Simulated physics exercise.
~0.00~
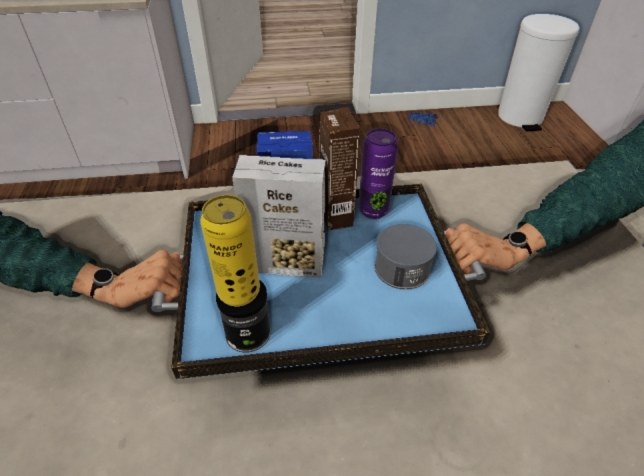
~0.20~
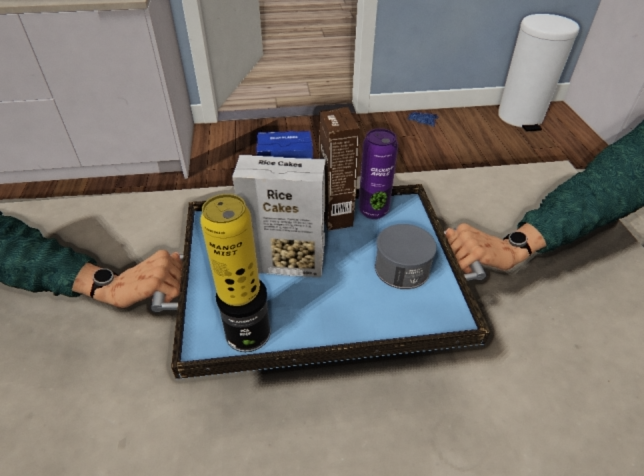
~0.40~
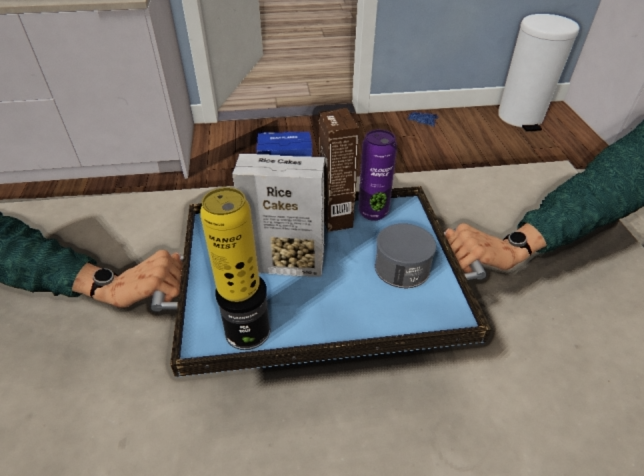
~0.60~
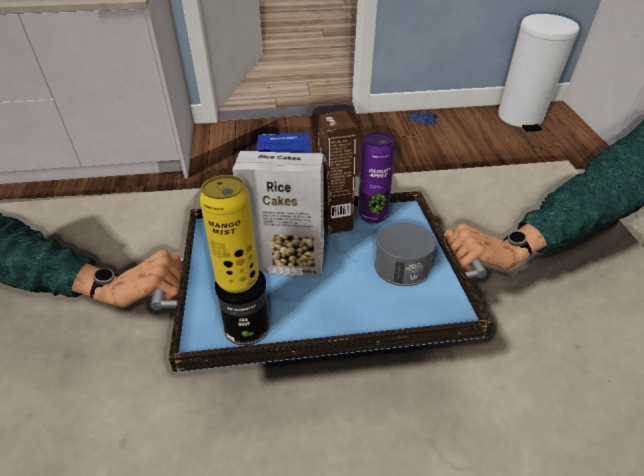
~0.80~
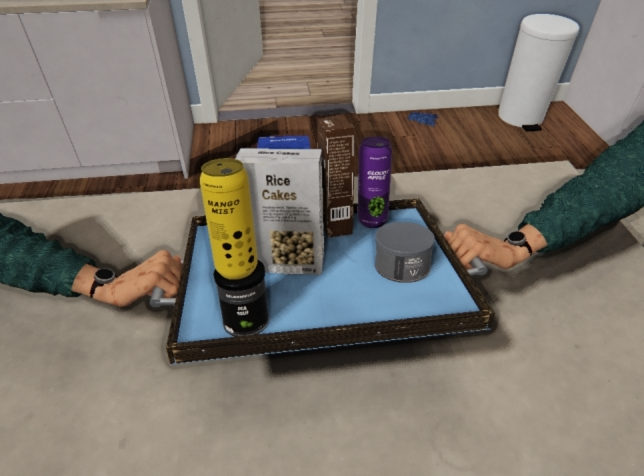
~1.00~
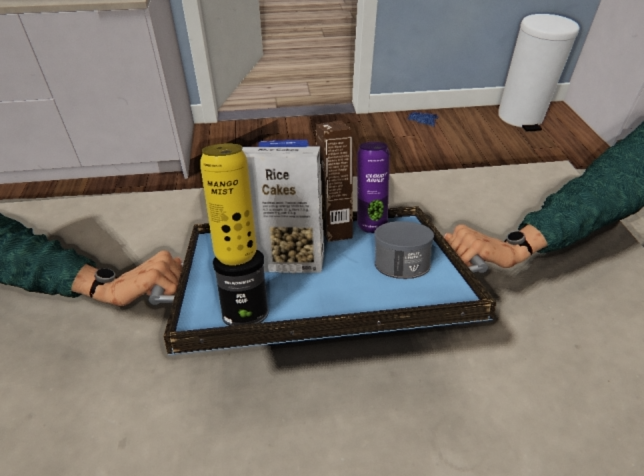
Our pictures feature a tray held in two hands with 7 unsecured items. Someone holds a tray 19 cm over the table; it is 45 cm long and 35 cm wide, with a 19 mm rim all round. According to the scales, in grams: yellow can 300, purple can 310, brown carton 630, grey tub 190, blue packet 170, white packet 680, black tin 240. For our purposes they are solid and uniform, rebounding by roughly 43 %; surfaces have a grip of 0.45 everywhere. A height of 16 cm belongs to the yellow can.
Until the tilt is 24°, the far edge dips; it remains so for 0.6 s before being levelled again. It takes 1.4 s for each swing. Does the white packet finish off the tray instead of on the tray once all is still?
Yes, it ends up off the tray.
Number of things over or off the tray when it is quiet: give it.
6.
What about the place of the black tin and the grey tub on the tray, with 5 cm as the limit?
First the black tin: It departs its position; then the grey tub: It stays in position.
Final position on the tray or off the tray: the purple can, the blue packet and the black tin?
Once it all settles, the purple can leaves its surface, the blue packet leaves its surface and the black tin stays on its surface.
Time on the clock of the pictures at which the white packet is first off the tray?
It happens at about 1.9 s.
After 1.50 s, tilt 24°, far edge down; purple can, brown carton and blue packet now off the tray; white packet tipped 59° from how it sat near (301, 188); yellow can on its side.
After 1.80 s, tilt 24°, far edge down; yellow can now off the tray; white packet tipped 28° from how it sat near (322, 184); black tin on its side.
After 2.70 s, tilt 15°, far edge down; white packet now off the tray; black tin on its side.
At rest (4.0 s), off the tray, yellow can, purple can, brown carton, blue packet and white packet; tipped over on the tray, black tin; grey tub in place, give or take 5 cm. Seen from the same camera at the end, white packet near (308, 209).
